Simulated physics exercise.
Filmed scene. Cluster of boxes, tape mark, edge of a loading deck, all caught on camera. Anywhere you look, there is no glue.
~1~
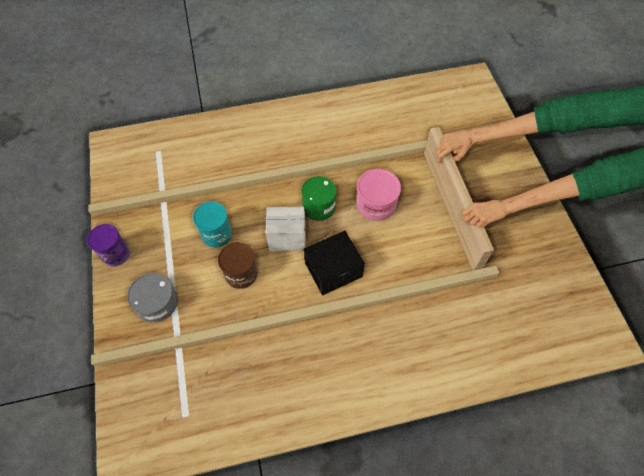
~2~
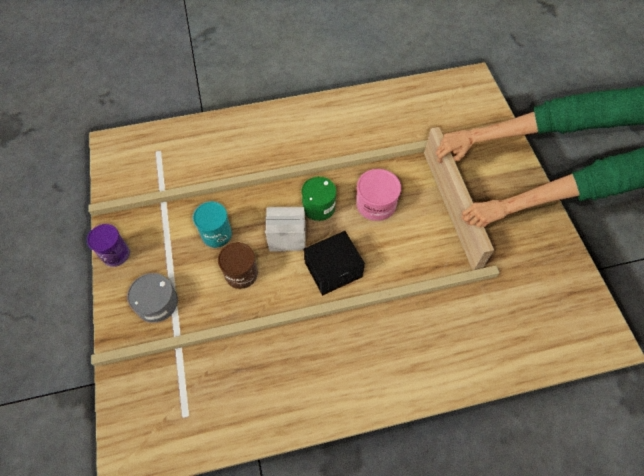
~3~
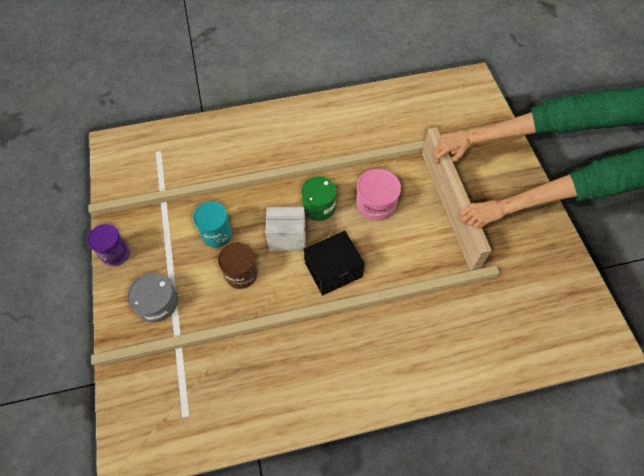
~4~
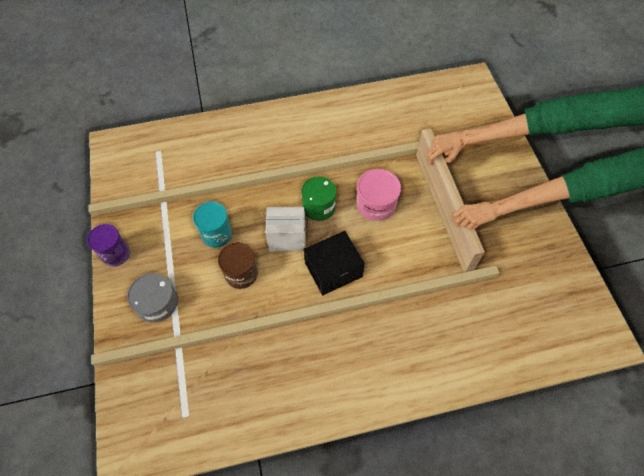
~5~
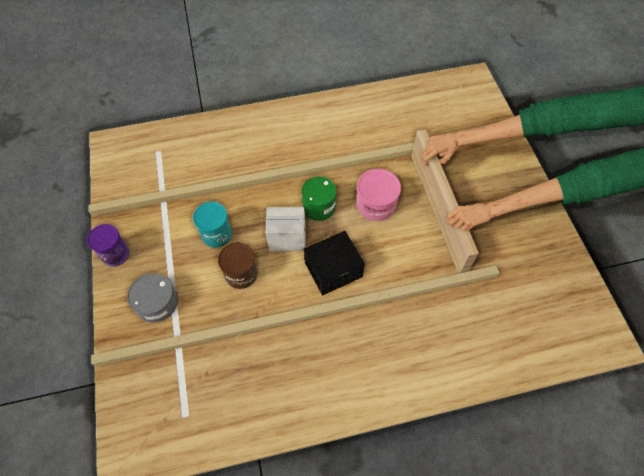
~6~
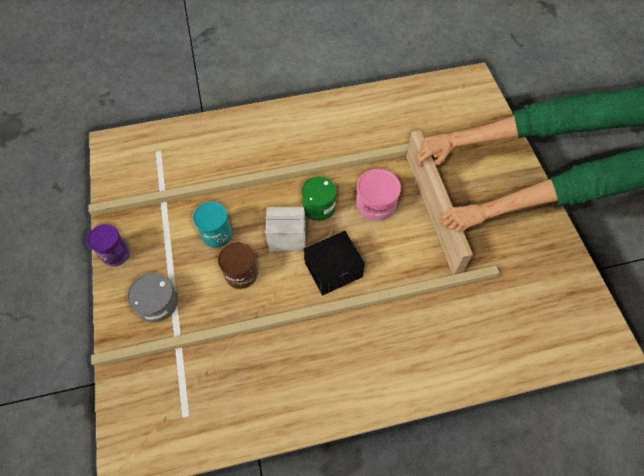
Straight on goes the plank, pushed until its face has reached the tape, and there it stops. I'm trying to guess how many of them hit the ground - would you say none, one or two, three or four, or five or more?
It ends with just one or a pair down.
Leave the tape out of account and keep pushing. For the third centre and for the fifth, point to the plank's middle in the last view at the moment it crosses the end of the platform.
First around (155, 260), then around (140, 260).
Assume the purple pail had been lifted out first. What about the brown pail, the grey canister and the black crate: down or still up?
Outcome: The brown pail holds its spot, the grey canister goes off, the black crate holds its spot.
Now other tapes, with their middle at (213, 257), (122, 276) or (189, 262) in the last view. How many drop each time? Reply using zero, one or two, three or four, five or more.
Going through the places as listed, I'd say none, then at least five, then one to two.
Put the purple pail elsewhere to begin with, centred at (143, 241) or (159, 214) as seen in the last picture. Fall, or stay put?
Lab note: Purple pail, try one goes down; try two rests in place.
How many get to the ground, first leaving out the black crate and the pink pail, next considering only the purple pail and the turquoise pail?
The first try gives 1, the second gives 1.
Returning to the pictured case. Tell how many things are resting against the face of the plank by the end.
The count in contact is 2.
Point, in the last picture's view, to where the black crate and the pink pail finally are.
The black crate finishes at (146, 303); the pink pail finishes at (142, 235).
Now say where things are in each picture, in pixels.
The first frame shows purple pail (110, 246); grey canister (153, 298); turquoise pail (213, 225); plank (455, 197); tape (170, 266).
The second frame shows grey canister (153, 298); brown pail (239, 266).
The third frame shows turquoise pail (213, 225); pink pail (378, 196).
The fourth frame shows purple pail (110, 246); plank (447, 199).
The fifth frame shows grey canister (153, 298); black crate (334, 263).
The sixth frame shows purple pail (110, 246); grey canister (153, 298); turquoise pail (213, 225); plank (436, 201); tape (170, 266).
Soon after, none off yet; purple pail at rest near (110, 246); grey canister at rest near (153, 298); turquoise pail at rest near (213, 225).
In the end, the number that fall off is one or two; gone, grey canister and purple pail.
